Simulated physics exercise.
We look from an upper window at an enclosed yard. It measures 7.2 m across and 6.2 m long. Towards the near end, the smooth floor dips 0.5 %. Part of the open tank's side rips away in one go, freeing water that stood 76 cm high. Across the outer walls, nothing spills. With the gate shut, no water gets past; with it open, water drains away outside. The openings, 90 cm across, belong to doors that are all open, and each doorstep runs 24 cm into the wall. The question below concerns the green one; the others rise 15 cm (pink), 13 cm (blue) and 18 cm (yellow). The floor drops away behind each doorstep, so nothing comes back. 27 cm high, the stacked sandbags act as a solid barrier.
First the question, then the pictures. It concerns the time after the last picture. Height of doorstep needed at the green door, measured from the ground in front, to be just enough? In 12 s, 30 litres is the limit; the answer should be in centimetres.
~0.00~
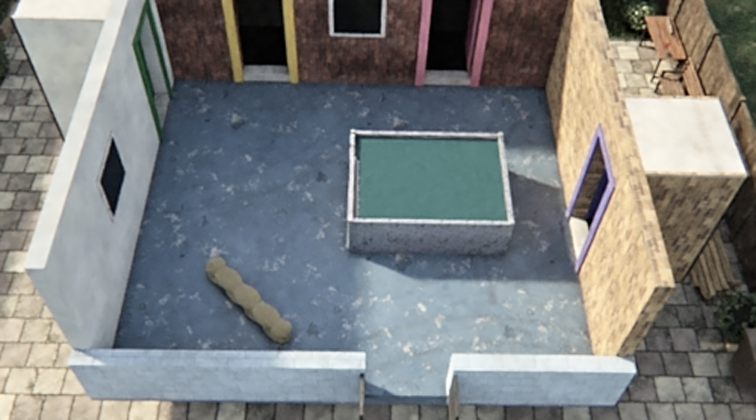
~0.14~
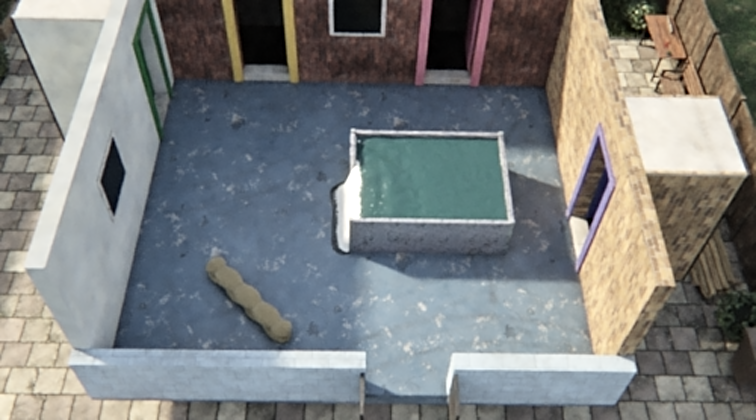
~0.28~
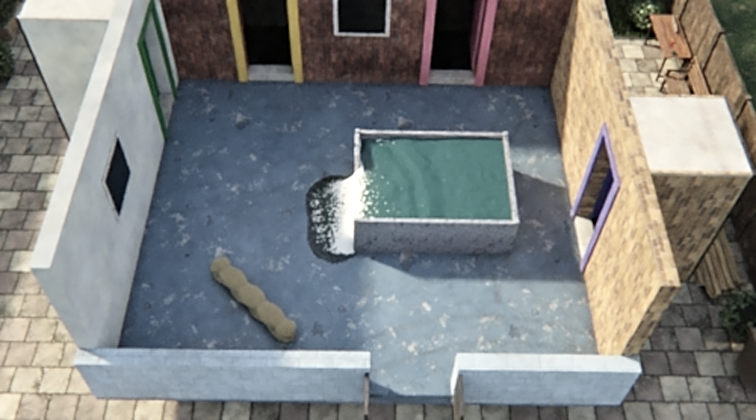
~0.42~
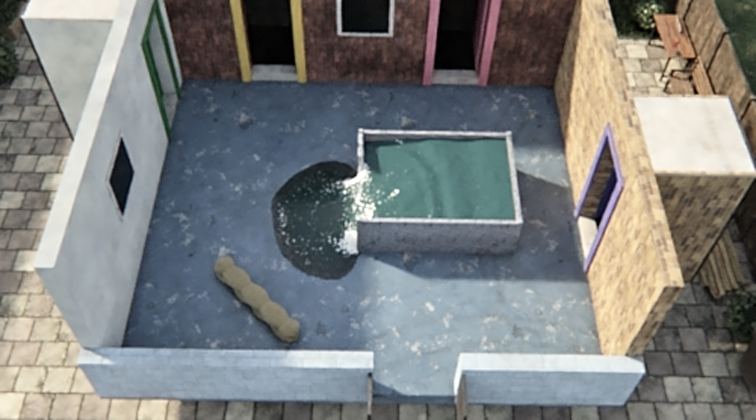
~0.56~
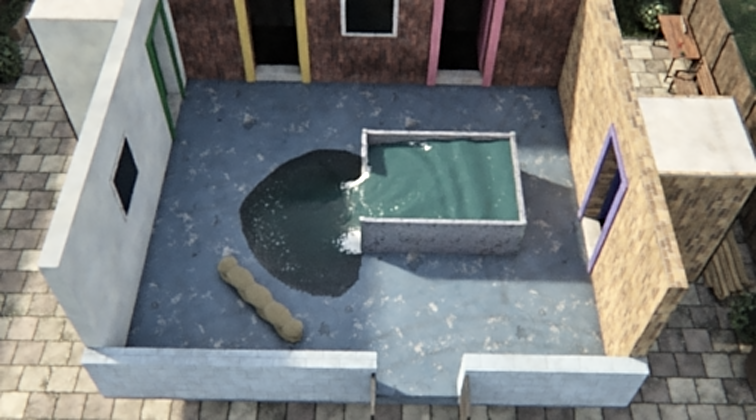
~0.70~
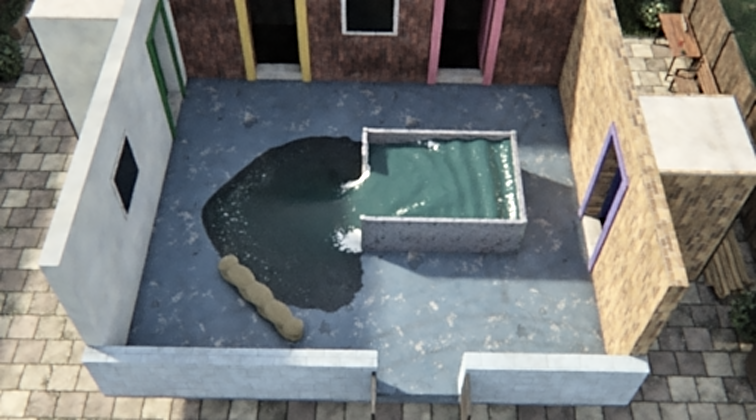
Approximately 14 cm.
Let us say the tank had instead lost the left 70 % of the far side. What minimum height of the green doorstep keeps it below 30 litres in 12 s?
Then it needs around 24 cm.
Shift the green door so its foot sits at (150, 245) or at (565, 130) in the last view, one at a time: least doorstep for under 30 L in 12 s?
You'd want roughly 32 cm there first, then roughly 10.0 cm.
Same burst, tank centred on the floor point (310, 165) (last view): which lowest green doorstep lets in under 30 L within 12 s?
At least roughly 13.5 cm high.
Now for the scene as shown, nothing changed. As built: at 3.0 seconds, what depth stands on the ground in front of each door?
Pink door 0 cm, blue door 0 cm, green door 17 cm, yellow door 5 cm.
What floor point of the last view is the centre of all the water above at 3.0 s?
Roughly (312, 215).
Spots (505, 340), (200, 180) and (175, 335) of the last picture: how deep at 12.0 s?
That's 11, 6 and 7 cm, in the order given.
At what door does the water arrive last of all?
It is the blue one.
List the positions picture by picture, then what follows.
In the first picture, the open tank at (429, 179) is whole and still, 76 cm deep; the green door at (154, 76) is dry.
In the second picture, water pours out at (353, 209) and has run 0.3 m, to (335, 197); about 10 cm deep outside, 76 cm at the back.
In the third picture, water pours out at (358, 209) and has run 0.8 m, to (311, 205); about 13 cm deep outside, 76 cm at the back.
In the fourth picture, the front is at (278, 215), 1.4 m from the gap at (361, 211); 2.5 m2 of floor is wet, 76 cm left at the back.
In the fifth picture, the gap is at (365, 211), the front 2.0 m out at (245, 217); the back of the open tank holds 75 cm.
In the sixth picture, water pours out at (365, 209) and has run 2.7 m, to (207, 212); about 5 cm deep outside, 68 cm at the back; the green door at (168, 75), 4.2 m from the gap, is still 1.9 m from the nearest water.
After 1.4 s water covers 30 % of the floor, deepest (42 cm) near (360, 227); it has not reached the green door.
After 3.0 s water covers 45 % of the floor, deepest (37 cm) near (155, 223); 17 cm at the green door, 1 litre in over its 16 cm doorstep.
After 12.0 s water covers 95 % of the floor, deepest (14 cm) near (527, 380); 7 cm at the green door, 16 litres in over its 16 cm doorstep.
At the green door as built, the water arrived by 1.7 s and peaked near 18 cm at 2.6 s.
Run again over the same 12 s with other heights there, 44 litres in over 12.5 cm, 11 litres over 17 cm. The limit of 30 litres is kept from about 14 cm up.
